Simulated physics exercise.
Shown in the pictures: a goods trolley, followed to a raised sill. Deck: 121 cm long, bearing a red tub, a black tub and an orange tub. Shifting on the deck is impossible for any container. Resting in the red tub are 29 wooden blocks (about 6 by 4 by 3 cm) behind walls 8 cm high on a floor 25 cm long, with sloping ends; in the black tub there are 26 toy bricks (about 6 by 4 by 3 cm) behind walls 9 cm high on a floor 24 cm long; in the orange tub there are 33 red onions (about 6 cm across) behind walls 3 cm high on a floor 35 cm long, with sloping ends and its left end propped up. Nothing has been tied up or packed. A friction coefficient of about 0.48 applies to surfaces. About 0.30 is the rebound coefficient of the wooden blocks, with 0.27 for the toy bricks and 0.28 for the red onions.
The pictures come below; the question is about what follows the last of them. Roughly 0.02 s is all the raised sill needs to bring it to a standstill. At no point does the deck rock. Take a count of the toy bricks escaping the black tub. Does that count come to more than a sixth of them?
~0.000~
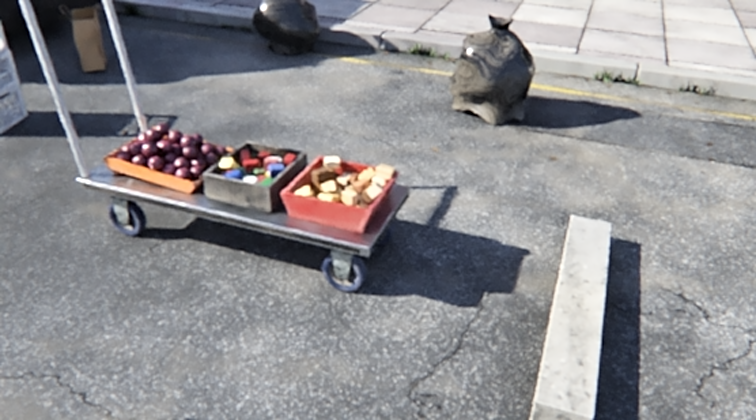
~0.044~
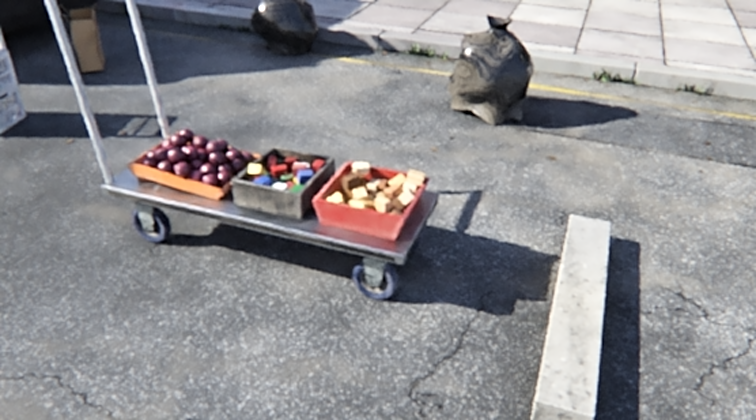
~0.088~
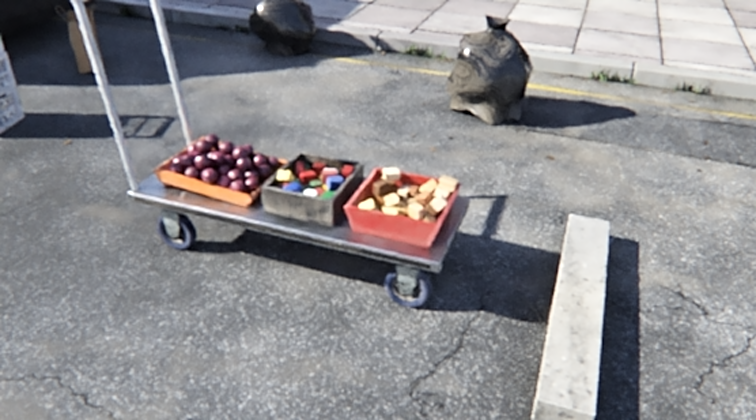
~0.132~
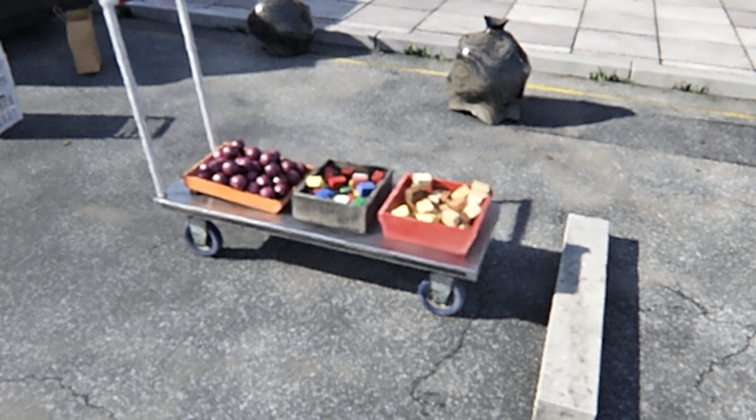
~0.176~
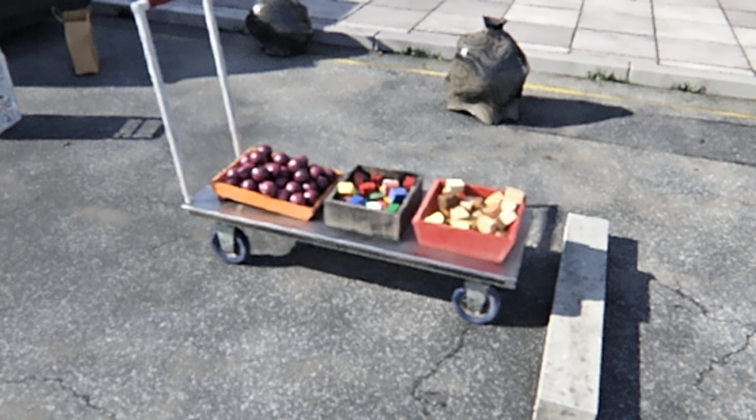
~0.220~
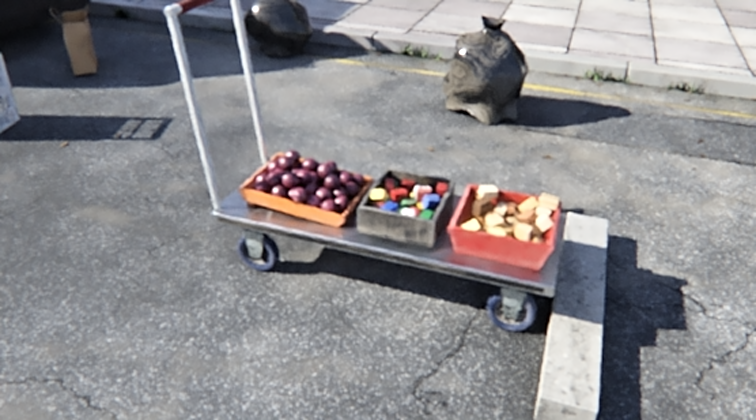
The loss falls short of a sixth.
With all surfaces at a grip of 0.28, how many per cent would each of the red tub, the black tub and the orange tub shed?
Red tub 30%, black tub 10%, orange tub 50%.
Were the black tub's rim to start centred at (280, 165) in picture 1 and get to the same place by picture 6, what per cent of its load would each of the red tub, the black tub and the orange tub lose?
Red tub 20, black tub 0, orange tub 40 per cent.
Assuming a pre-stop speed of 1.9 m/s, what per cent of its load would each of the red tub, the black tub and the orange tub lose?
Then the red tub sheds 0 per cent of its load, the black tub 0 per cent, and the orange tub 40 per cent.
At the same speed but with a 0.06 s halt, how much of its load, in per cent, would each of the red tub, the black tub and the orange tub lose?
That way you'd get red tub at 20, black tub at 0, and orange tub at 50 percent.
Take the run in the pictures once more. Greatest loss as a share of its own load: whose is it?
It is the orange tub.
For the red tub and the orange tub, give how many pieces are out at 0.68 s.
Estimate at that time - red tub 8, orange tub 16, give or take.
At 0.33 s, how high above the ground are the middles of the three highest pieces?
Height, averaged: Around 46 cm.
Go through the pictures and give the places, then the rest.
In the first frame (places track the rim corner closest to us here; the camera moves round a little), black tub (266, 186); orange tub (193, 184); 65 cm to go; all still inside.
In the second frame, black tub (297, 193); orange tub (221, 190); 53 cm to go.
In the third frame, black tub (329, 200); orange tub (250, 197); 41 cm to go.
In the fourth frame, black tub (362, 207); orange tub (280, 203); 29 cm to go.
In the fifth frame, black tub (396, 214); orange tub (311, 210); 17 cm to go.
In the sixth frame, black tub (431, 221); orange tub (343, 217); 5 cm to go; all still inside.
After 0.23 s, impact.
After 0.33 s, the red tub is down by 1 of 29, the black tub has all 26 and the orange tub is down by 8 of 33.
After 0.45 s, the red tub is down by 5 of 29, the black tub has all 26 and the orange tub is down by 15 of 33.
After 0.68 s, the red tub is down by 7 of 29, the black tub has all 26 and the orange tub is down by 17 of 33.
Final count (at 1.18 s), the red tub is down by 7 of 29, the black tub has all 26 and the orange tub is down by 17 of 33. Asked share, 0 of 26, 0 per cent.
